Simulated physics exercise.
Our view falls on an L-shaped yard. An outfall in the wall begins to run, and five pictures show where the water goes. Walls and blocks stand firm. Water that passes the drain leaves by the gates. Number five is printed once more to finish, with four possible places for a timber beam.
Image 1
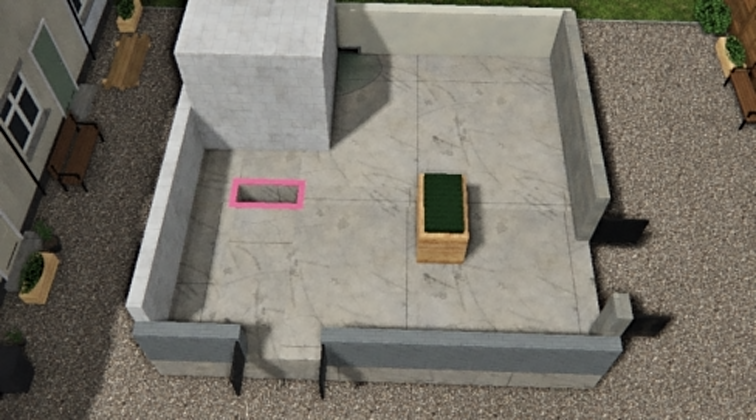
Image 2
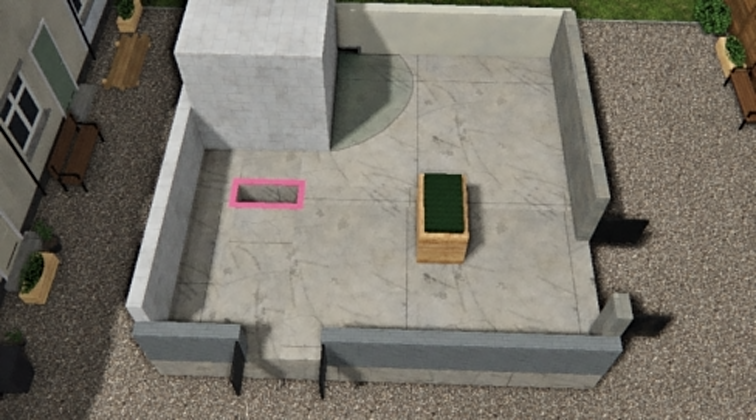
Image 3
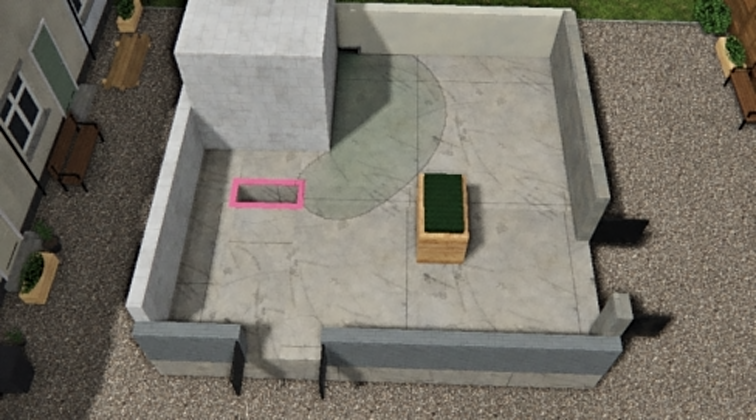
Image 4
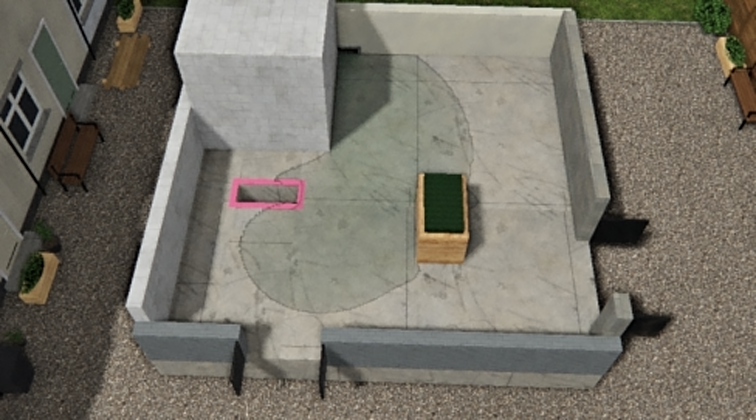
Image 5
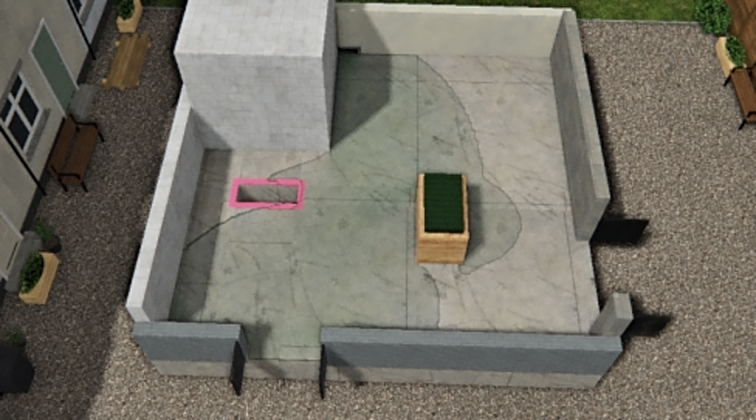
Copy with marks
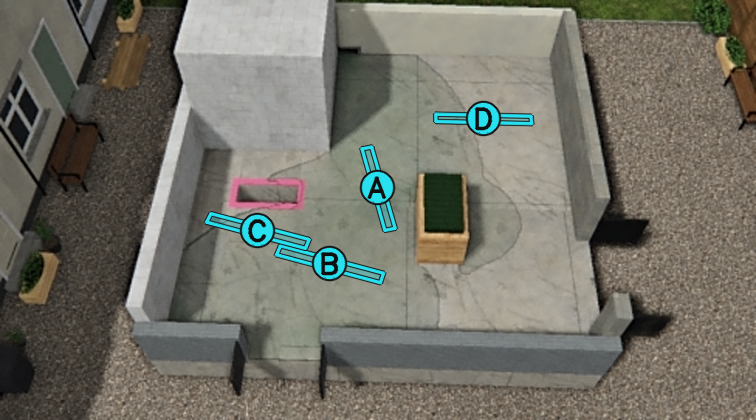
A thin sheet of greenish water spreads from a small opening beside the pale block at the back of a walled, L-shaped yard, seen from high above. A pink-edged gully lies at left, a wooden planter topped with green stands right of centre, and gates open at front and right. The water widens forward, reaches the gully, surrounds the planter's left side and covers the front-left paving, while the camera stays still.
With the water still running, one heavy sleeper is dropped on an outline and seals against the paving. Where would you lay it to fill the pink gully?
Go for B.
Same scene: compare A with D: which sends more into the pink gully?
That is place A.
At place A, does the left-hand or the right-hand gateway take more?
The left one.
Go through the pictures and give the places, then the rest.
Outfall at (348, 50); pink gully at (268, 194); open gate at (286, 346); open gate at (582, 284); 2 % of the ground under water, visible out to (351, 87); pink gully still dry, in the first frame.
In the second frame, 8 % of the ground under water, visible out to (344, 139); pink gully still dry.
In the third frame, 20 % of the ground under water, visible out to (342, 213); pink gully still dry.
In the fourth frame, 38 % of the ground under water, visible out to (284, 303); pink gully taking water.
In the fifth frame, 56 % of the ground is wet; pink gully taking water.
In cyan, A from (366, 147) to (390, 229); B from (278, 250) to (381, 277); C from (208, 217) to (307, 243); D from (435, 117) to (531, 119).
Choosing A, about 21 % of the stream goes into the pink gully, about 76 % out by the gates.
Choosing B, about 30 % of the stream goes into the pink gully, about 66 % out by the gates.
Choosing C, about 16 % of the stream goes into the pink gully, about 82 % out by the gates.
Choosing D, about 15 % of the stream goes into the pink gully, about 84 % out by the gates.
